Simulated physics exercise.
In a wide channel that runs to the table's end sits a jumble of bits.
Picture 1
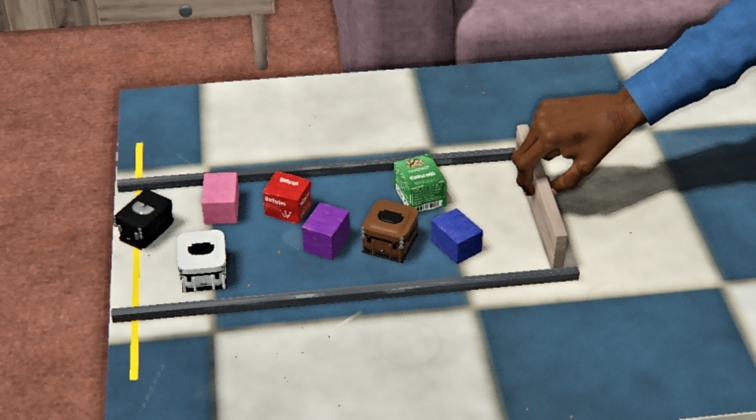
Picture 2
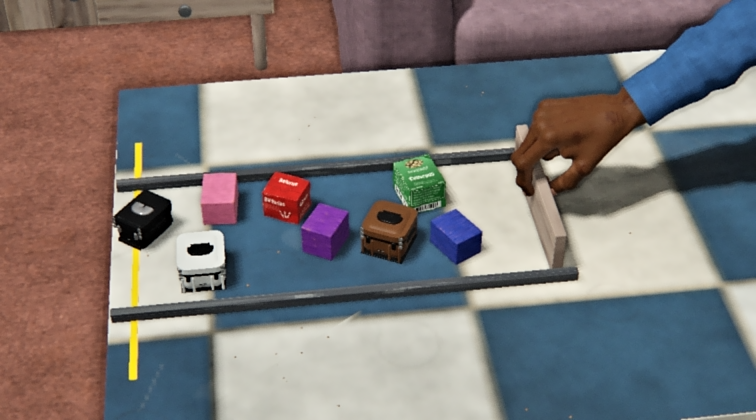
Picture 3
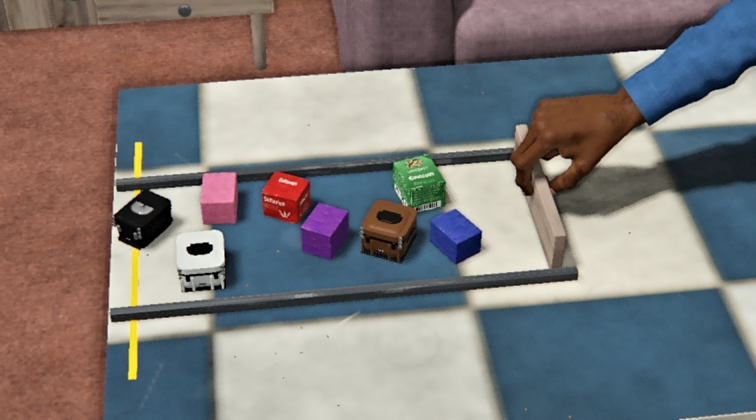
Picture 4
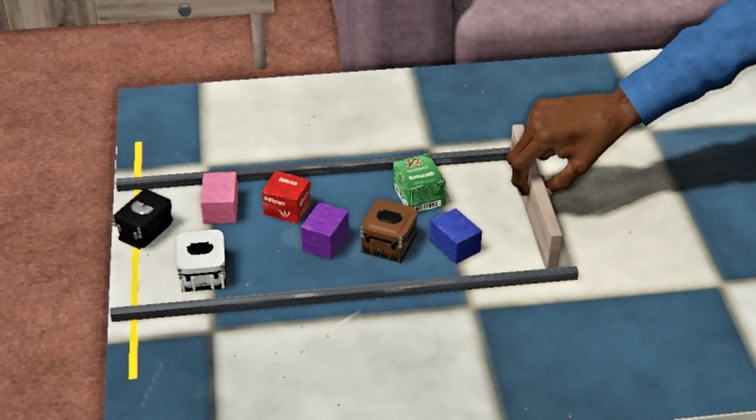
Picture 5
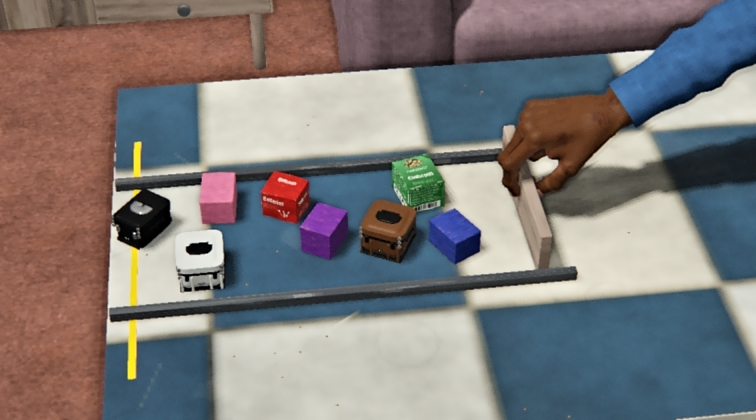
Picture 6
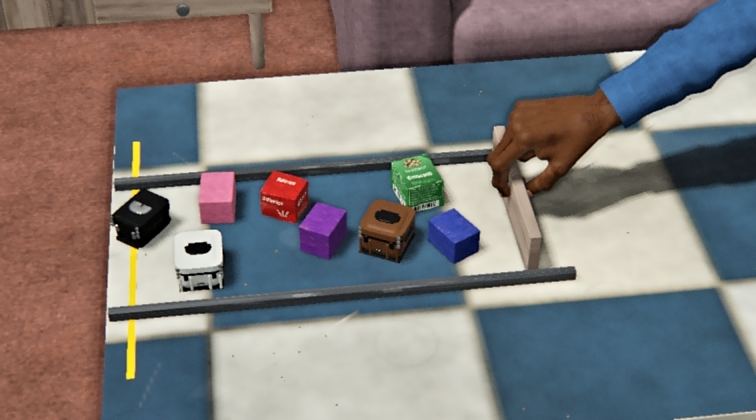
A hand in a blue sleeve slid a pale board a short way left along a channel between two dark rails, while the colourful blocks and small boxes ahead of it stayed practically still.
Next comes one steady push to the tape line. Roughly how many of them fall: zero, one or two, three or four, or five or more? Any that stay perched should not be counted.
Count off: Above four.
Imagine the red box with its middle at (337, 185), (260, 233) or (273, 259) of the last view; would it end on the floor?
In that order, it is lost; falls; is lost.
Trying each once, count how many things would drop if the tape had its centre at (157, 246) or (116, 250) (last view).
In that order 6 and 8.
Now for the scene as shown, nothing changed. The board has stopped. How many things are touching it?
That makes 2.
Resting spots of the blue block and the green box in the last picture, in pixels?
Blue block at about (114, 262), green box at about (113, 206).
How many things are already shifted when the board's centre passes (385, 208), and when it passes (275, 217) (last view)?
4 at one spot and 8 at the other.
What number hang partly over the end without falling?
I get 2.
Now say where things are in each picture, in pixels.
In the first picture, black case (145, 220); white case (203, 261); pink block (221, 198); board (539, 196); tape (137, 249).
In the second picture, white case (202, 261); green box (419, 185).
In the third picture, pink block (220, 198); red box (287, 198).
In the fourth picture, black case (144, 219); purple block (325, 231).
In the fifth picture, white case (201, 260); blue block (455, 236).
In the sixth picture, black case (142, 219); white case (200, 260); pink block (218, 198); board (515, 197); tape (134, 248).
A little later, none off yet; black case at rest near (142, 219); white case at rest near (200, 260); pink block at rest near (218, 198).
Next, none off yet; black case at rest near (142, 219); white case shifted about its own width near (160, 265); pink block shifted a little near (194, 200).
Later still, two off so far; black case dropping near (71, 390); white case dropping; pink block tilted a little near (91, 211).
When it is over, the number that fall off is five or more; down, brown case, purple block, red box, pink block, white case and black case.
